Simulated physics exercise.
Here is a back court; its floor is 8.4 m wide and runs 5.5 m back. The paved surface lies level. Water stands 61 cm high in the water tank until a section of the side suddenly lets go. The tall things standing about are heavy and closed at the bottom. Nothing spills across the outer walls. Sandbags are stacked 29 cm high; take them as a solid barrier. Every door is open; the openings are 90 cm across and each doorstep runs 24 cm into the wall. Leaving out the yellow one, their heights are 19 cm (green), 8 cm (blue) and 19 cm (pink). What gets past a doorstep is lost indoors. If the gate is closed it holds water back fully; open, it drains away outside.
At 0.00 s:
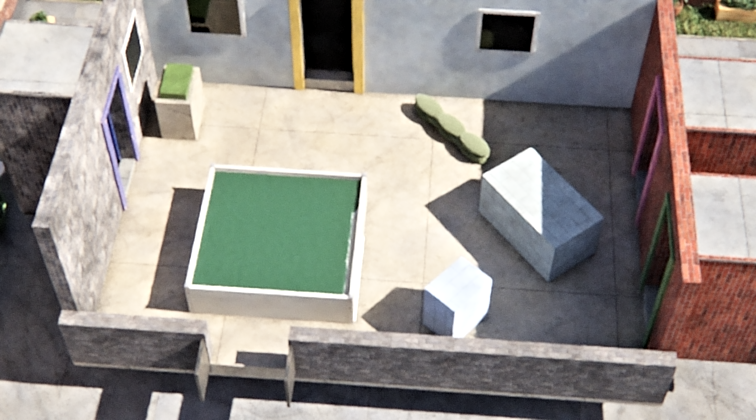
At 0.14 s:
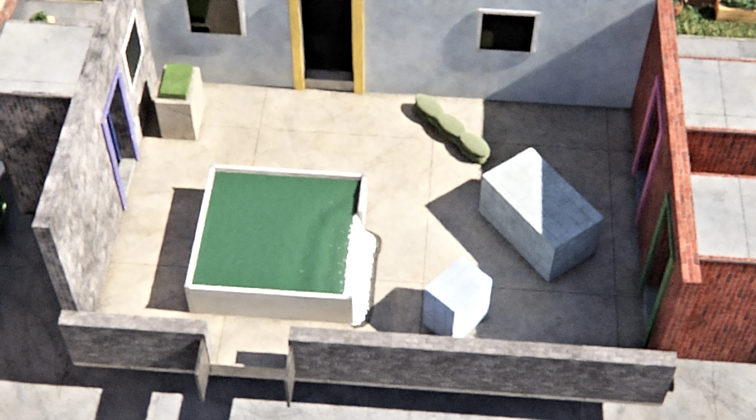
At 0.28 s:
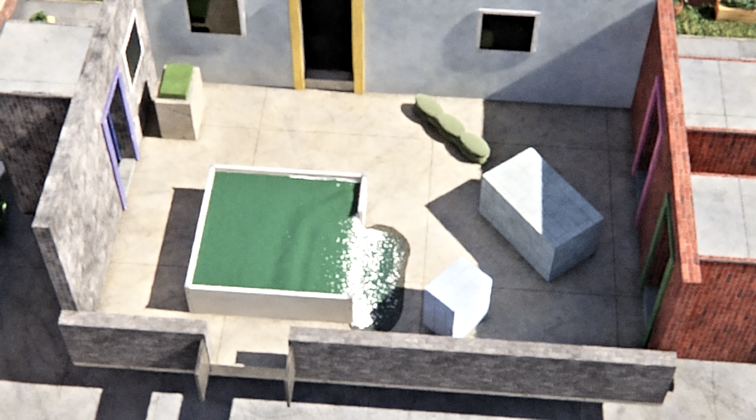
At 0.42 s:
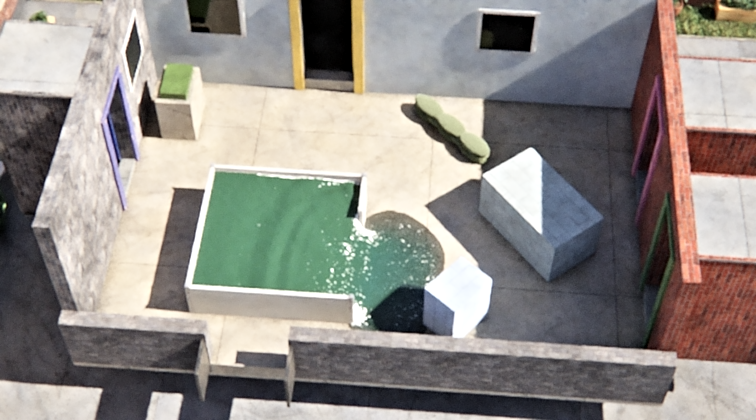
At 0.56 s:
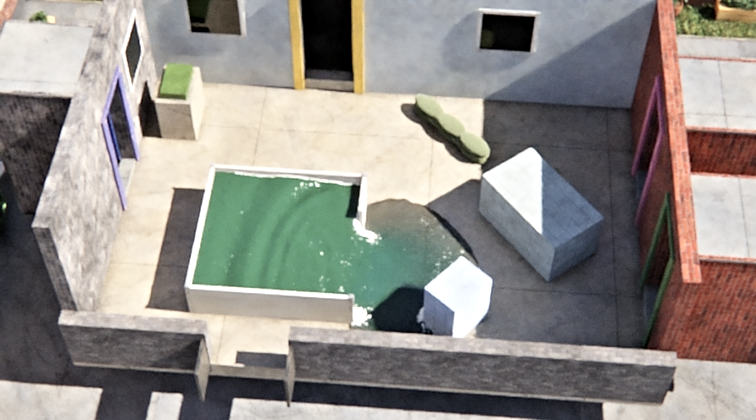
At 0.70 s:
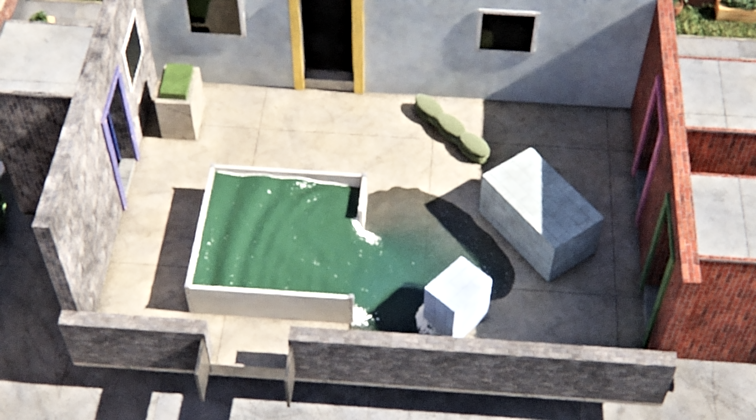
The video shows a walled courtyard with a raised tank of green water, still at first; then water bursts through its right side and spreads across the paving, around a pale block and toward a larger grey one.
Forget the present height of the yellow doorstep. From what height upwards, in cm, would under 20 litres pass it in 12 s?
Some 6.5 cm above the ground.
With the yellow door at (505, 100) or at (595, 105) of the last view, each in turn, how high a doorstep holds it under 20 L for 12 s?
About 10.0 and 15 cm.
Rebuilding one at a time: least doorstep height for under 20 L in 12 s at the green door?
Roughly 20 cm at green.
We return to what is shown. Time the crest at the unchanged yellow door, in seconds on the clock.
Around 4.0 s.
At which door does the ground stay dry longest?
It is the blue one.
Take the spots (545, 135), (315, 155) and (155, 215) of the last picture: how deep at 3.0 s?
Roughly 1, 0 and 0 cm, in turn.
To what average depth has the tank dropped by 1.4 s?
Roughly 42 cm on average.
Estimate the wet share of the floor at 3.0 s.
About 45 per cent.
After 1.4 s water covers 20 % of the floor, deepest (50 cm) near (509, 244); it has not reached the yellow door.
After 3.0 s water covers 45 % of the floor, deepest (42 cm) near (641, 380); it has not reached the yellow door.
After 12.0 s water covers 95 % of the floor, deepest (12 cm) near (633, 243); 8 cm at the yellow door, 0 litres in over its 25 cm doorstep.
At the yellow door as built, the water arrived by 3.6 s and peaked near 12 cm at 4.2 s.
With a doorstep of 5.5 cm, 34 litres would have come in within the 12 s; with 7.5 cm, 13 litres. So under 20 litres takes about 6.5 cm.
